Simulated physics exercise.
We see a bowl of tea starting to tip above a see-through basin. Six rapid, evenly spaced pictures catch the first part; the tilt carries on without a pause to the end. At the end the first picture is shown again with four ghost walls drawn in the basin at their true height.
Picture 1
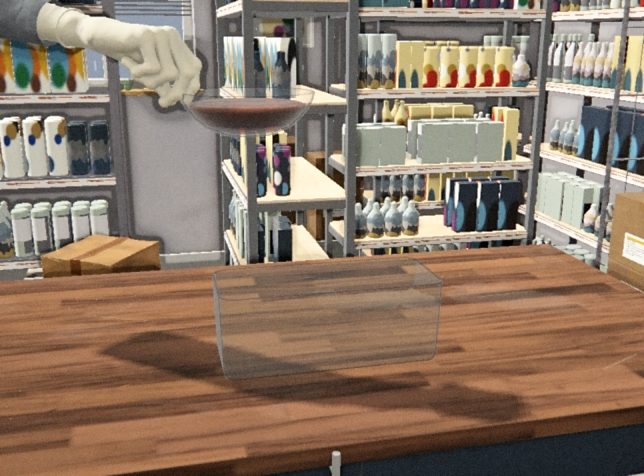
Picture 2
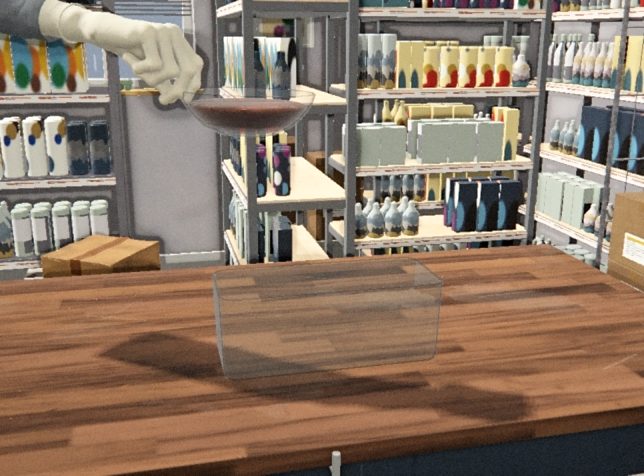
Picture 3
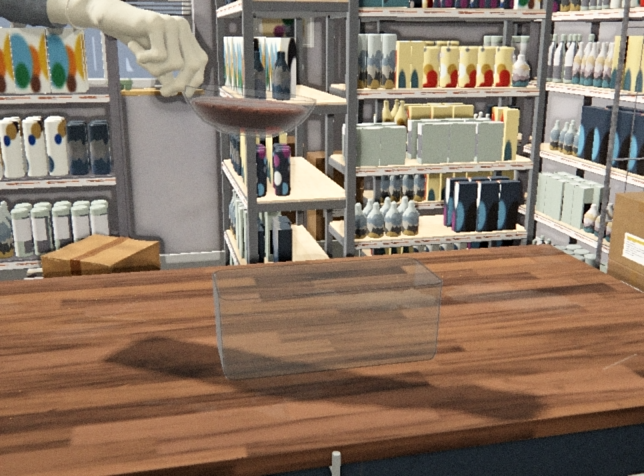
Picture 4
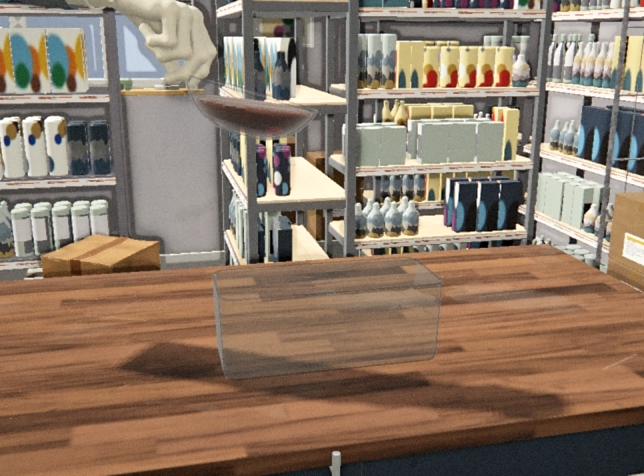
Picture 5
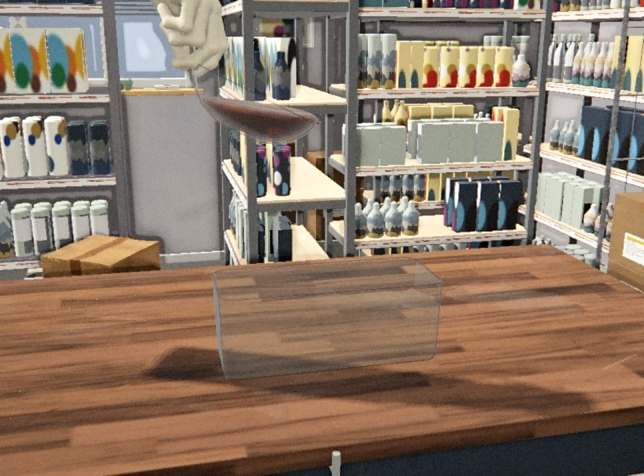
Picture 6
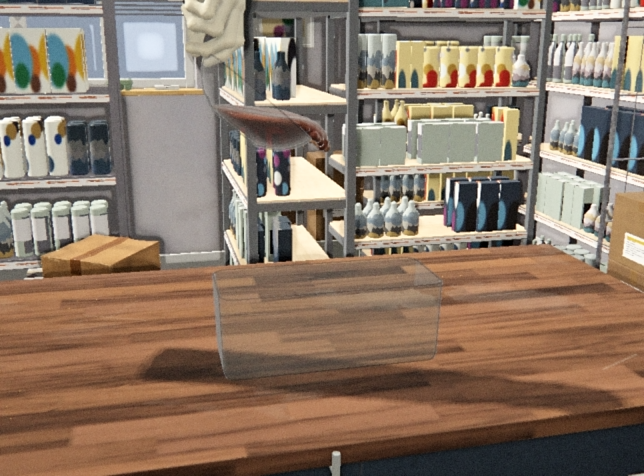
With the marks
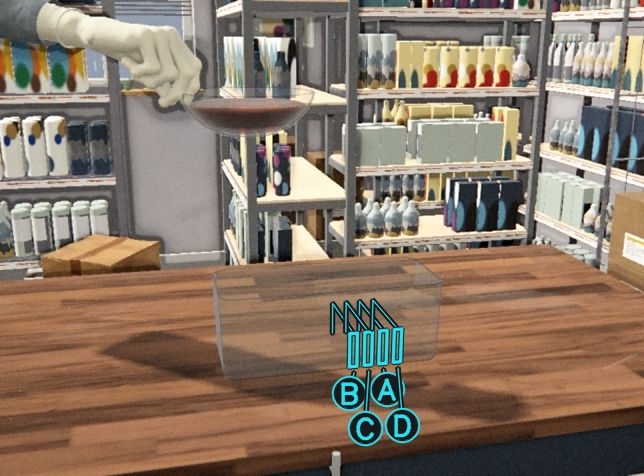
A pale hand held a shallow bowl of dark tea above a clear basin on a wooden counter, then rose and tipped it rightward until some tea slipped over the lip.
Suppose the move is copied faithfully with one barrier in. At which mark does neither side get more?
C beats the others.
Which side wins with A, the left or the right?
The left side.
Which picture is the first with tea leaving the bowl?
Picture 5.
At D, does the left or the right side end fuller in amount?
The left one.
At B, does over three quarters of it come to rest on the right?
No.
In cyan, A at (383, 369); B at (354, 372); C at (368, 370); D at (398, 367).
With A, about 73 % ends left of the wall and 20 % right of it; 7 % is lost outside.
With B, about 32 % ends left of the wall and 64 % right of it; 4 % is lost outside.
With C, about 49 % ends left of the wall and 46 % right of it; 6 % is lost outside.
With D, about 89 % ends left of the wall and 5 % right of it; 6 % is lost outside.
